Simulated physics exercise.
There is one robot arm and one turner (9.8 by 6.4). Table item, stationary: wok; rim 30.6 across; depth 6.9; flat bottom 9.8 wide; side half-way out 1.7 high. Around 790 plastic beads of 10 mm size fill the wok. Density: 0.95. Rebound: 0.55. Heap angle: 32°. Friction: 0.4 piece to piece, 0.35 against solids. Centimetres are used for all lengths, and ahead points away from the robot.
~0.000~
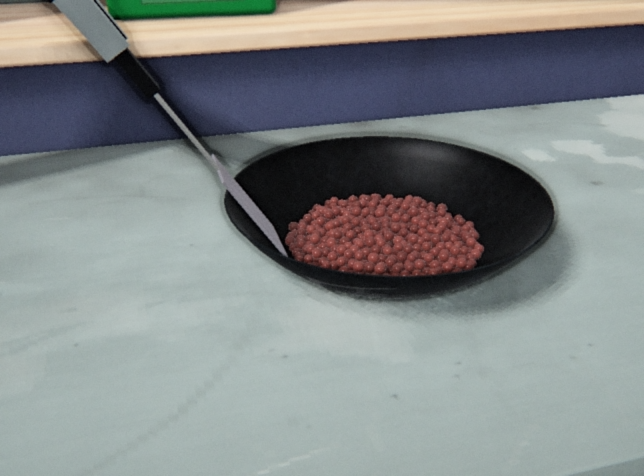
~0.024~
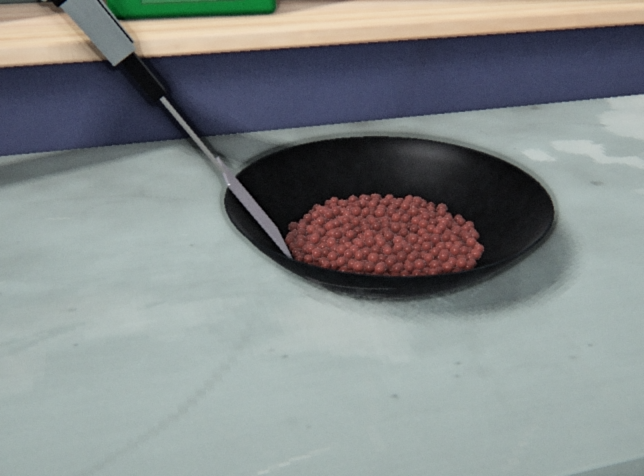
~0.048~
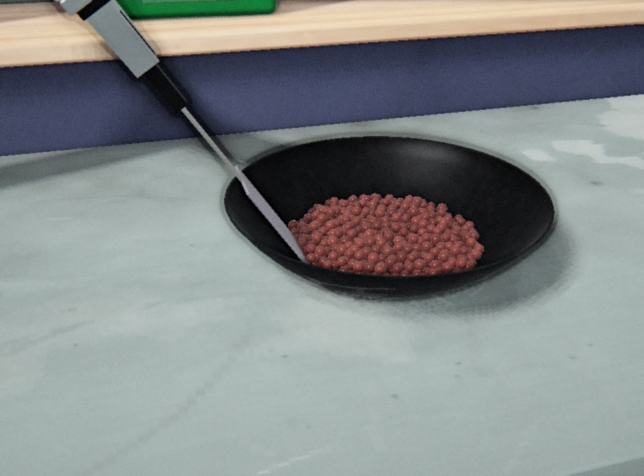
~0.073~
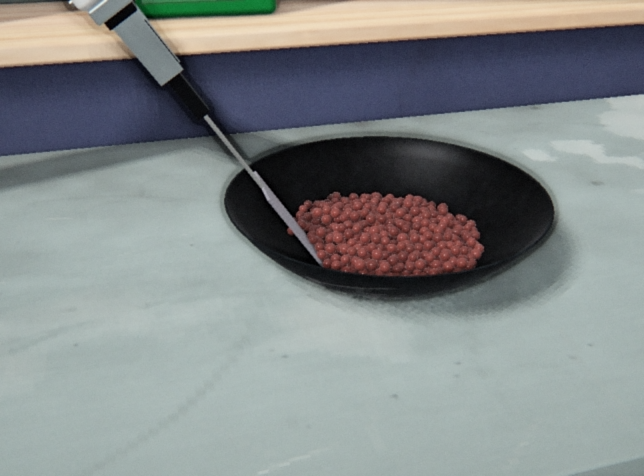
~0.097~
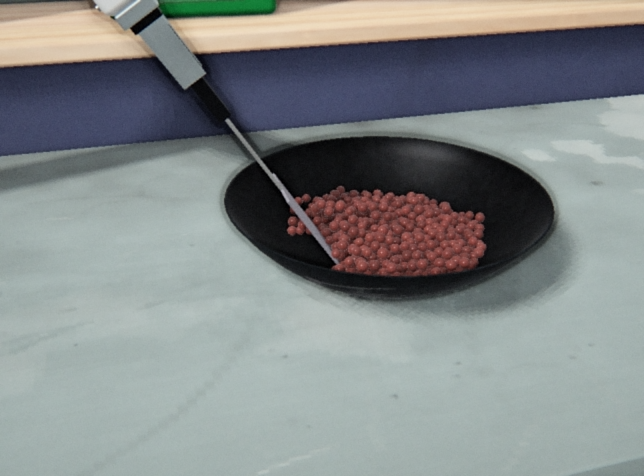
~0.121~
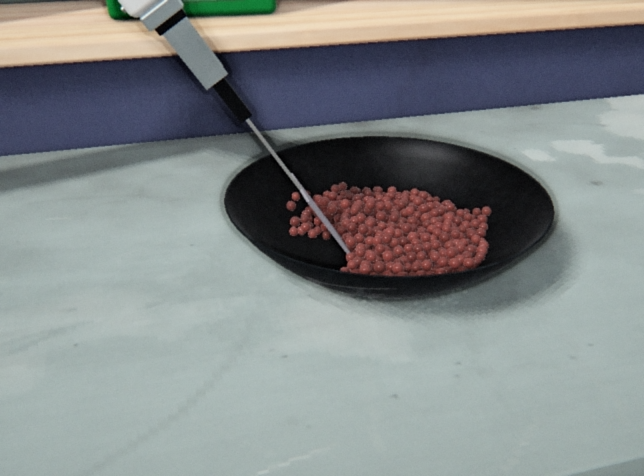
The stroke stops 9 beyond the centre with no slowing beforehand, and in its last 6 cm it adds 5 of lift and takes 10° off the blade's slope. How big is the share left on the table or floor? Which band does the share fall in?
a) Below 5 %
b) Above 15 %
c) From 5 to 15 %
The answer is c.
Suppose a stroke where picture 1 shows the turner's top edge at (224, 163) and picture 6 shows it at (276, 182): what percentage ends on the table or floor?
It works out to about 0 %, more or less.
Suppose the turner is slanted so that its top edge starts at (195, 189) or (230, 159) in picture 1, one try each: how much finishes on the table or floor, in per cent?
I'd say near 10 per cent for the first and near 5 per cent for the second.
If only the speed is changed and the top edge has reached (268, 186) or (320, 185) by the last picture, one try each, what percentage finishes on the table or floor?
Respectively, some 0 and 15 per cent.
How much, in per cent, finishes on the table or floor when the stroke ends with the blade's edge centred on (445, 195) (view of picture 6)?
I'd estimate about 0 per cent.
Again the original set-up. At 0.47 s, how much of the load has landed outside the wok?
Around 4 percent.
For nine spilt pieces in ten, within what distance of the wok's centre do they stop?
That works out to near 55 cm.
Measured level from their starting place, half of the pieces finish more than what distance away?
About 3 cm.
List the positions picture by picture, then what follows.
The first frame shows turner top edge at (217, 168), sloping 57°; upper third of the load around (382, 231), from x 290 to 480, top at y 200; 790 in the wok.
The second frame shows turner top edge at (222, 170), sloping 57°; upper third of the load around (382, 231), from x 290 to 480, top at y 200.
The third frame shows turner top edge at (241, 179), sloping 57°; upper third of the load around (382, 231), from x 295 to 480, top at y 200.
The fourth frame shows turner top edge at (261, 185), sloping 57°; upper third of the load around (378, 227), from x 290 to 480, top at y 195.
The fifth frame shows turner top edge at (280, 187), sloping 57°; upper third of the load around (384, 225), from x 290 to 480, top at y 190.
The sixth frame shows turner top edge at (299, 187), sloping 57°; upper third of the load around (392, 224), from x 290 to 485, top at y 185; 790 in the wok.
After 0.18 s, sloping 57°, highest piece 5 above the table; 790 in the wok.
After 0.24 s, sloping 53°, highest piece 7 above the table; 790 in the wok.
After 0.47 s, sloping 47°, highest piece 7 above the table; 724 in the wok, 38 on the table or floor, 28 on the blade or in flight.
After 1.52 s, sloping 47°, highest piece 6 above the table; 724 in the wok, 66 on the table or floor.
At rest, 724 in the wok, 66 on the table or floor. That is 8 % on the table or floor.
